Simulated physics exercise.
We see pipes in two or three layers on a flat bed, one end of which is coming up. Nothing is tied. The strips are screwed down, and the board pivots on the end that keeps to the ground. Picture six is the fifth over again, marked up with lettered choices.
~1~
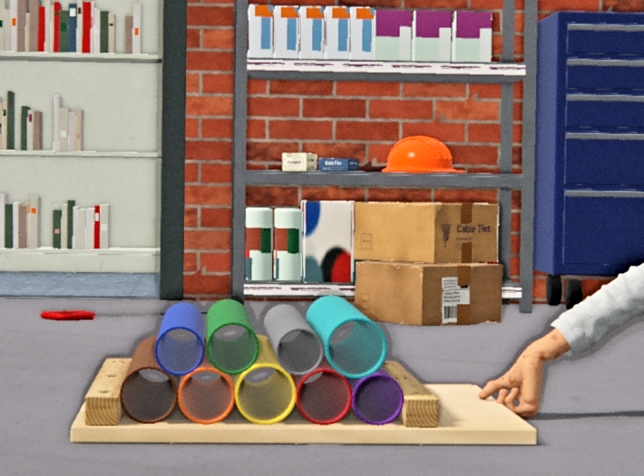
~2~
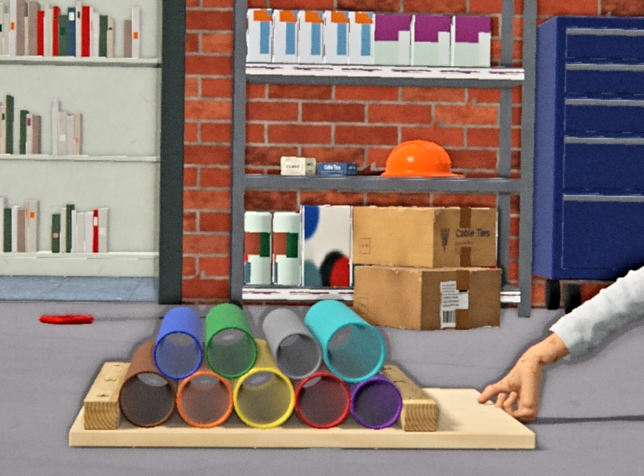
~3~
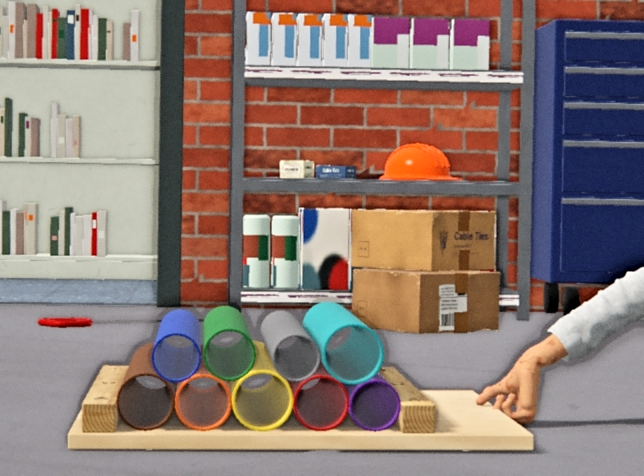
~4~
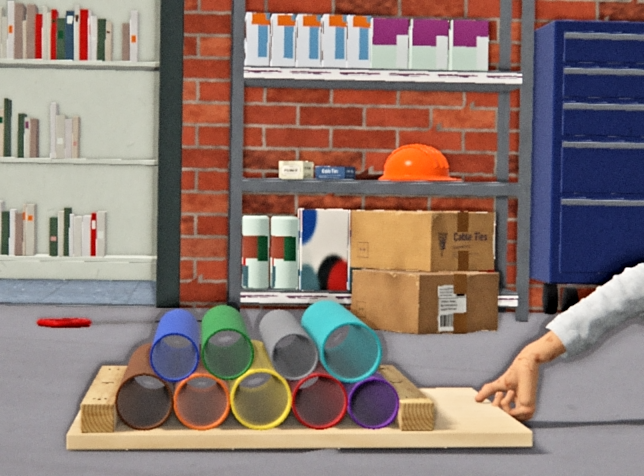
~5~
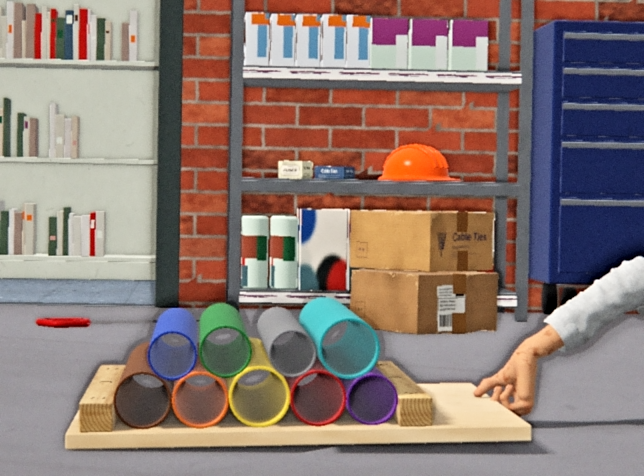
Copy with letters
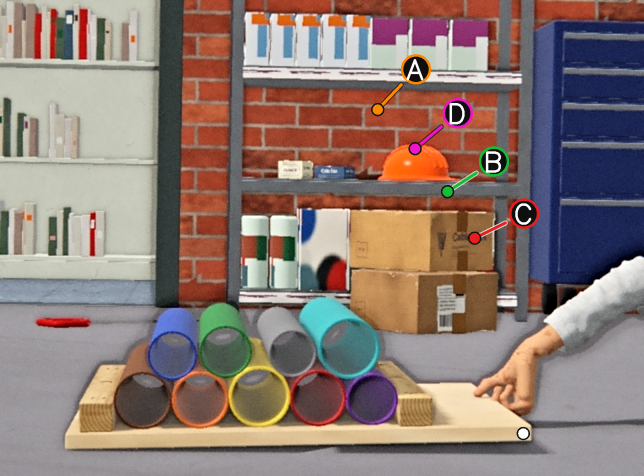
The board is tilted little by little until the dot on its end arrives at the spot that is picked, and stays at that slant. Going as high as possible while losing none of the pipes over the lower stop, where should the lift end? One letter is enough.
Lift it to C and no more.
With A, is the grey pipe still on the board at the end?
No.
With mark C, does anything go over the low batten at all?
At C: No.
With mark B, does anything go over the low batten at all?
At B: Yes.
On the marked copy, A at (378, 110); B at (448, 192); C at (475, 238); D at (415, 148); the white dot at (523, 433).
Taking C. A third of the way, board at 16°.
Two thirds of the way, board at 27°.
When it is over, board at 27°, none over the low batten.
As for the rest, A four over the low batten (grey, turquoise, green, blue); B four over the low batten (grey, turquoise, green, blue); D four over the low batten (grey, turquoise, green, blue).
